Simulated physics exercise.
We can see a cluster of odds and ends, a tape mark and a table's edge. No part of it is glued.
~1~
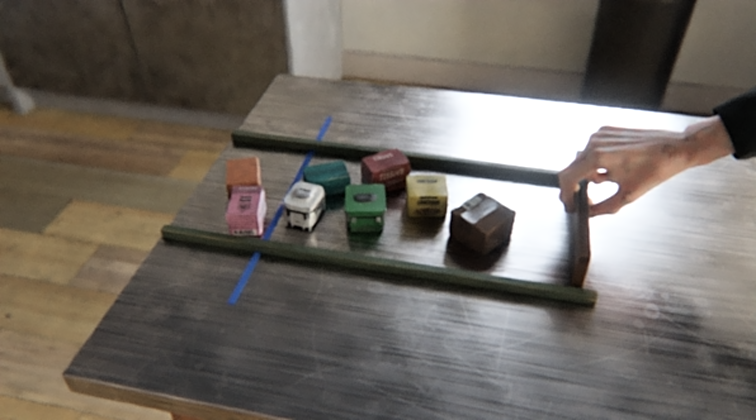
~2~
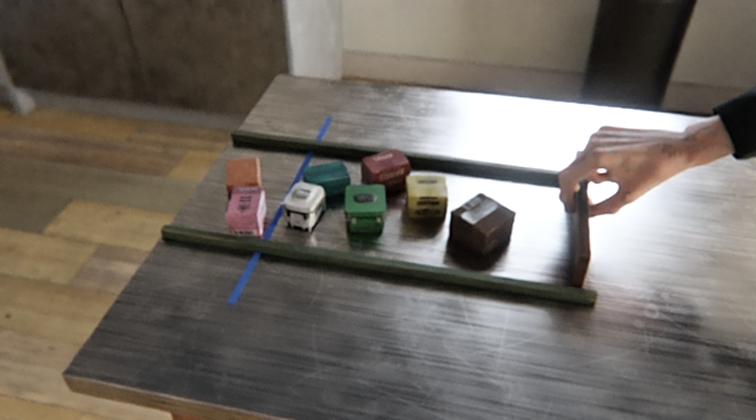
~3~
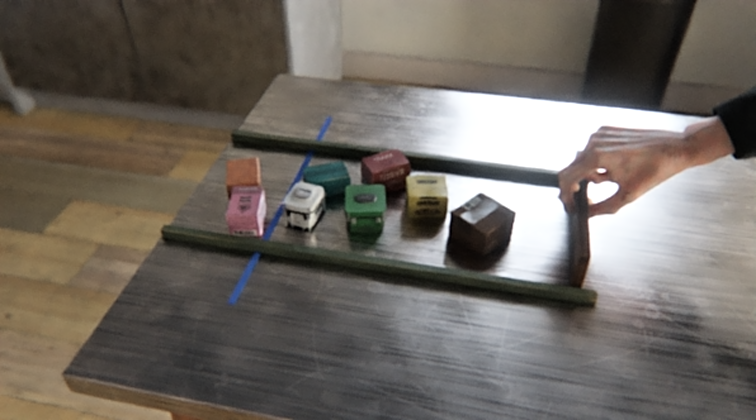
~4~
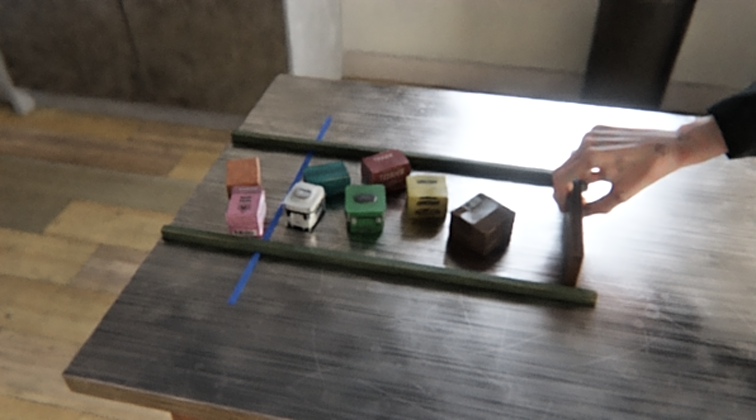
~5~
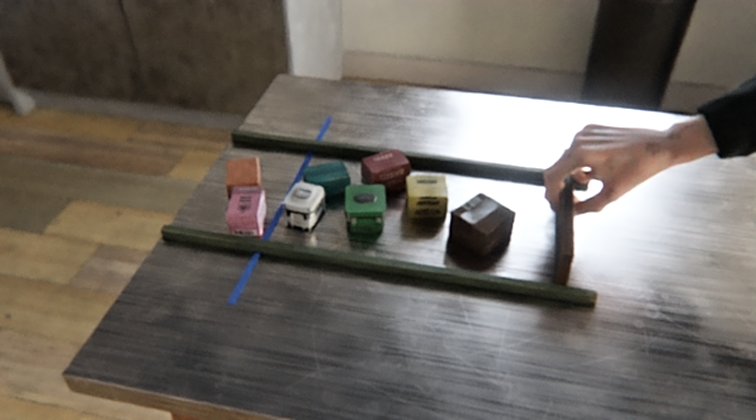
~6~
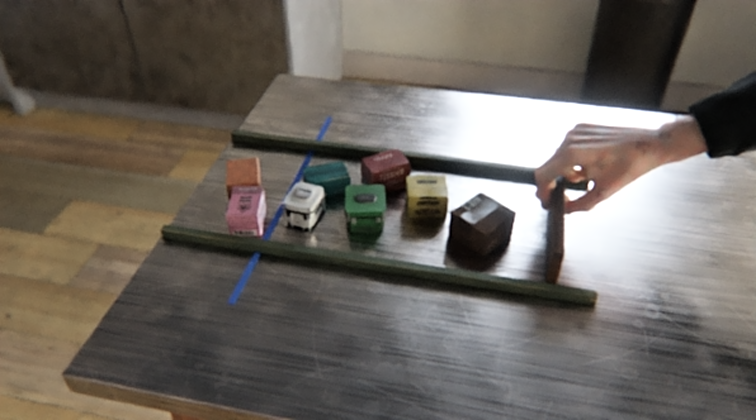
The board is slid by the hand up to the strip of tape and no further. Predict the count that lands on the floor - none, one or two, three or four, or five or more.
The pieces that drop number fewer than three, yet some.
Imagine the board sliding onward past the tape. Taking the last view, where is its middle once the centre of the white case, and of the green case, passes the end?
Middle: Roughly (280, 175); roughly (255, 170).
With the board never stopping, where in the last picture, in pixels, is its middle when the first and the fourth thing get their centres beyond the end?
Pixels in order: Roughly (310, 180), roughly (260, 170).
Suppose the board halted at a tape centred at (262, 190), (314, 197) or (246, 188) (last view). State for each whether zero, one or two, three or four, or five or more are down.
Taking the tapes one at a time, the count is either three or four, then none, then at least five.
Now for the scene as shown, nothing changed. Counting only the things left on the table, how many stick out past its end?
The figure is 2.
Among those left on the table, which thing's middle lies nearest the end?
Nearest at the end: The orange block.
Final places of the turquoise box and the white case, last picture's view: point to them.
The first one ends at (243, 162), the second at (185, 196).
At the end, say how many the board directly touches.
3.
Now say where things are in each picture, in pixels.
In the first frame, orange block (244, 178); pink box (247, 211); white case (305, 206); board (579, 215); tape (289, 194).
In the second frame, pink box (247, 211); brown box (482, 223).
In the third frame, white case (305, 206); yellow box (427, 196).
In the fourth frame, orange block (244, 179); board (573, 215).
In the fifth frame, pink box (247, 211); green case (366, 208).
In the sixth frame, orange block (244, 179); pink box (247, 211); white case (305, 206); board (555, 212); tape (289, 194).
Soon after, none off yet; orange block at rest near (244, 179); pink box at rest near (247, 211); white case at rest near (305, 206).
In the end, the number that fall off is one or two; gone, pink box.
